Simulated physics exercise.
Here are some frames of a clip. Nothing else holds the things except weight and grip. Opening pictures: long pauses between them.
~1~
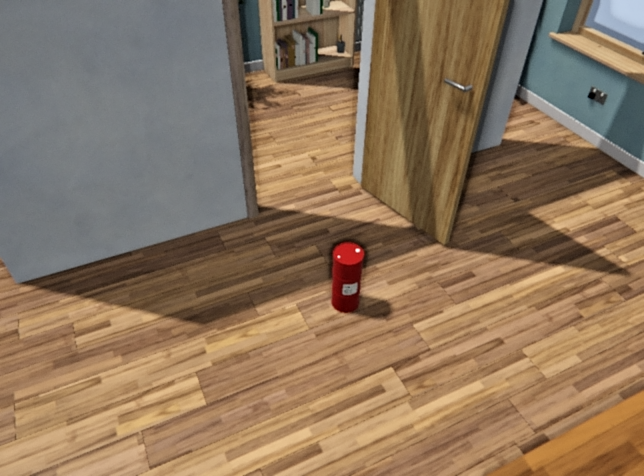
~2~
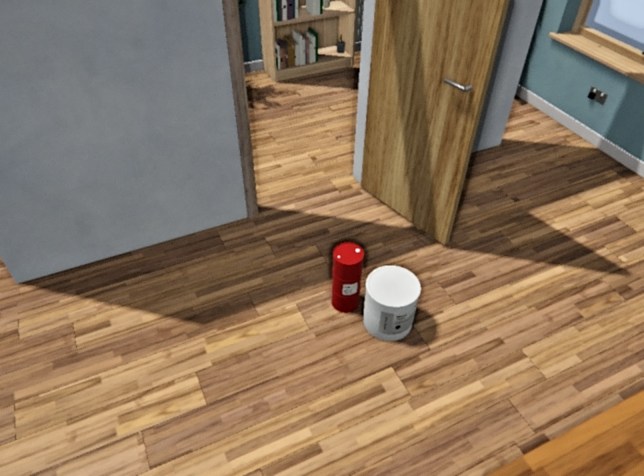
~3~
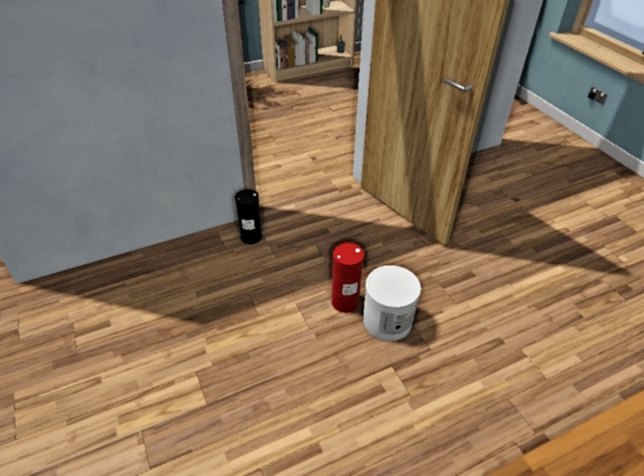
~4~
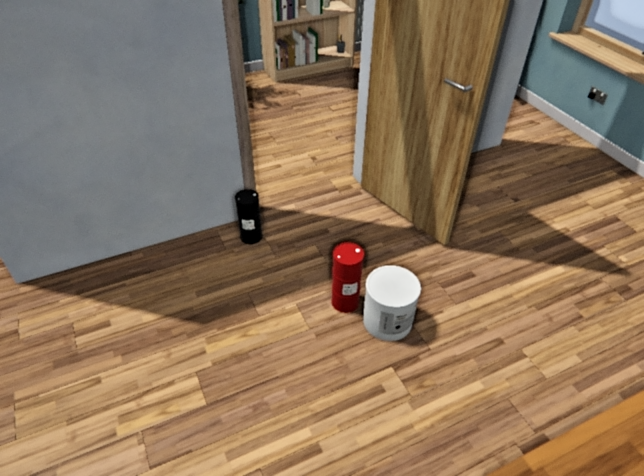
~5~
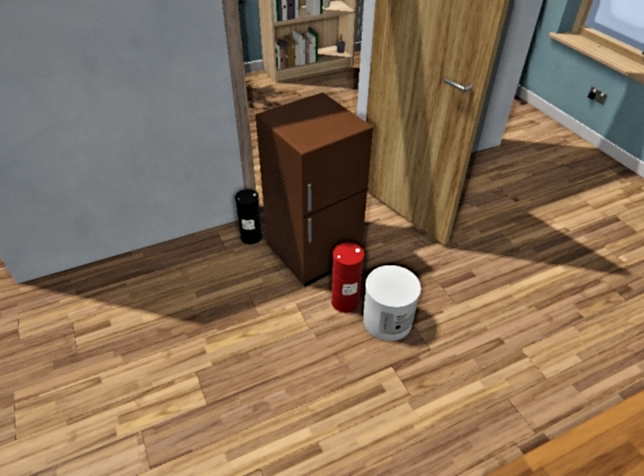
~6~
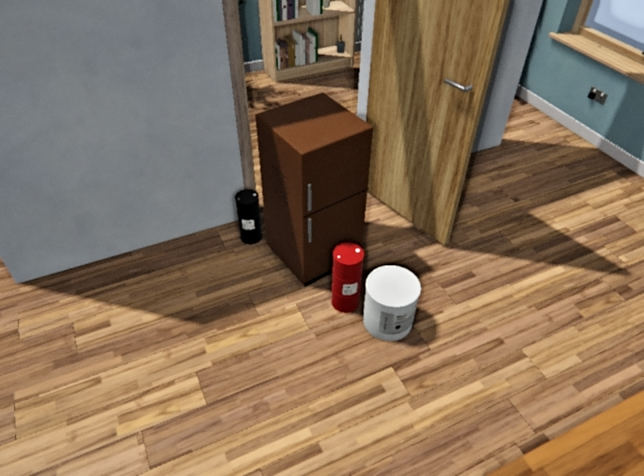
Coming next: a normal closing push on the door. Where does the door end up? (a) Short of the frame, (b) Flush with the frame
Answer: A.
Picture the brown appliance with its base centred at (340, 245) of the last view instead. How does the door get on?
Then it gets caught partway.
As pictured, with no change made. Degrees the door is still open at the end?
The door ends up some 60° open.
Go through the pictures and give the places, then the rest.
In the first frame, door wide open and still.
In the second frame, door wide open and still; white pail (390, 304).
In the third frame, door wide open and still; red canister (347, 279); white pail (390, 304).
In the fourth frame, door wide open and still; black canister (249, 217); red canister (347, 279).
In the fifth frame, door wide open and still; white pail (390, 304); black canister (249, 217).
In the sixth frame, door wide open and still; brown appliance (313, 193); red canister (347, 279).
Then, 0.60 s later than the last frame, door at 93°.
Then, 0.90 s later than the last frame, door at 80°.
Then, 1.20 s later than the last frame, door at 64°.
When it is over, door at 62°; all 4 as before. End places, in pixels of the last picture, brown appliance near (311, 192).
